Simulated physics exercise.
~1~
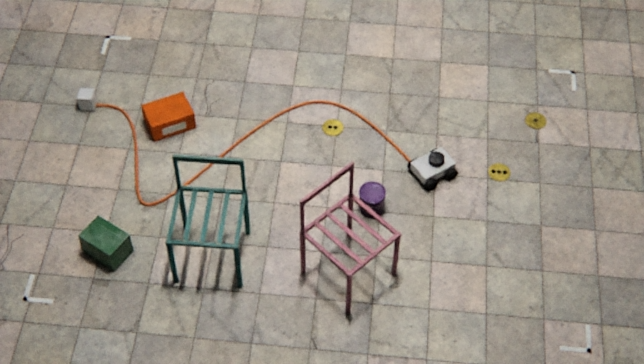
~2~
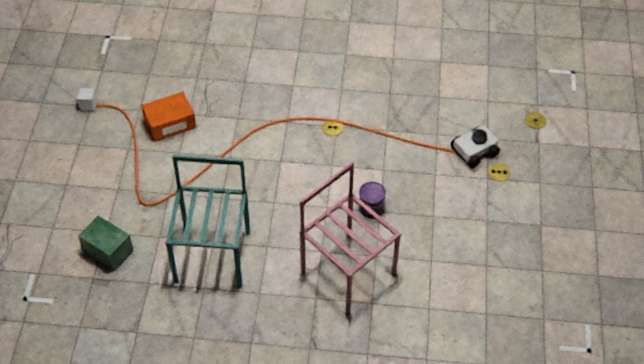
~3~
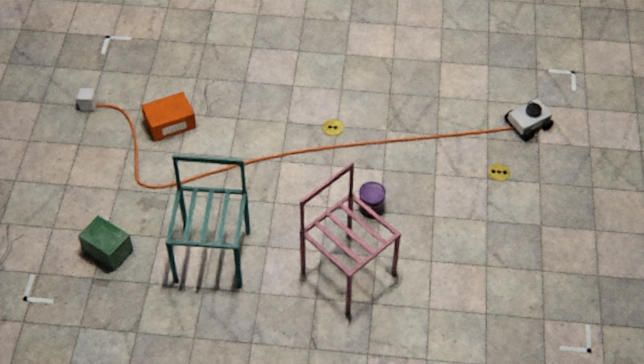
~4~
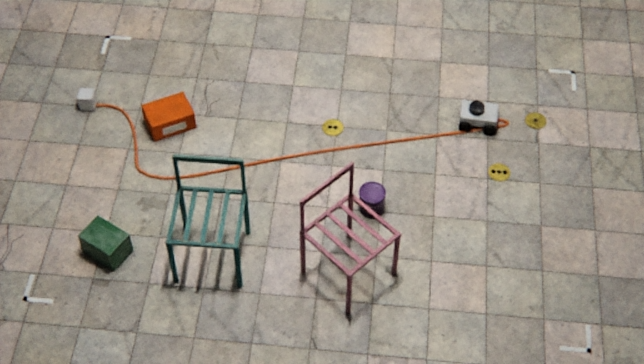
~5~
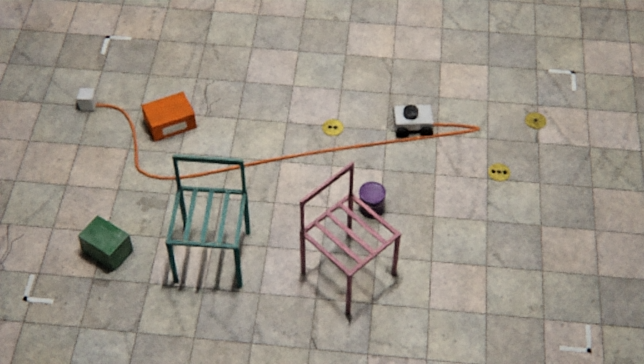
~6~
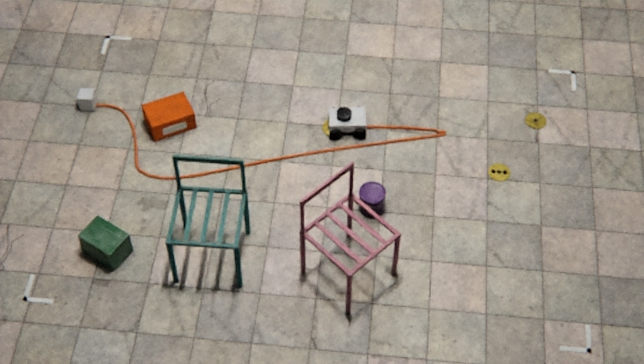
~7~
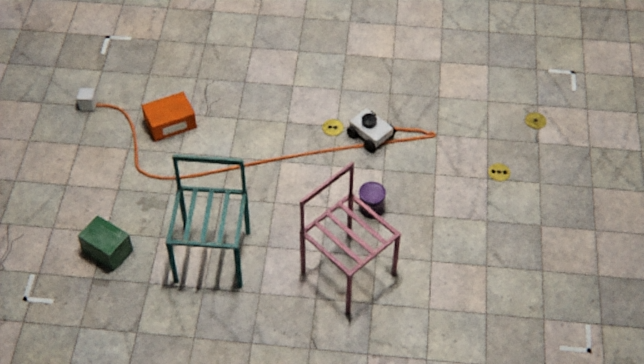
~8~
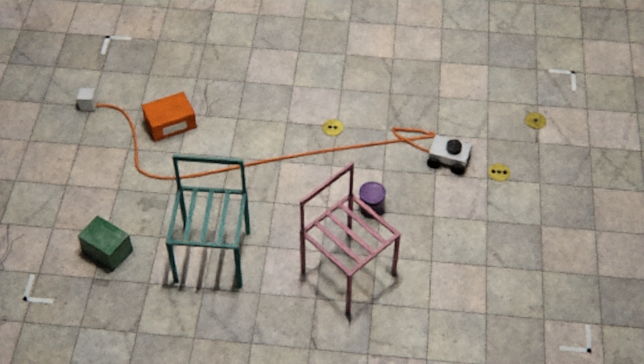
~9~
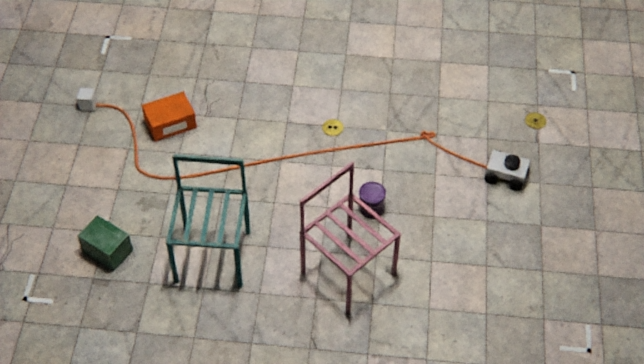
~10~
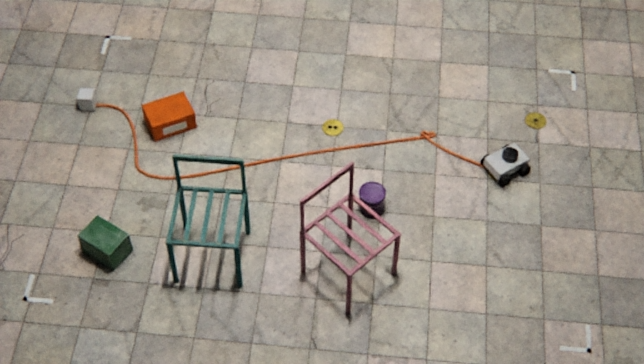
Hallway floor with a small cart trailing an orange lead past chairs, driving right, then left, then right again and stopping.
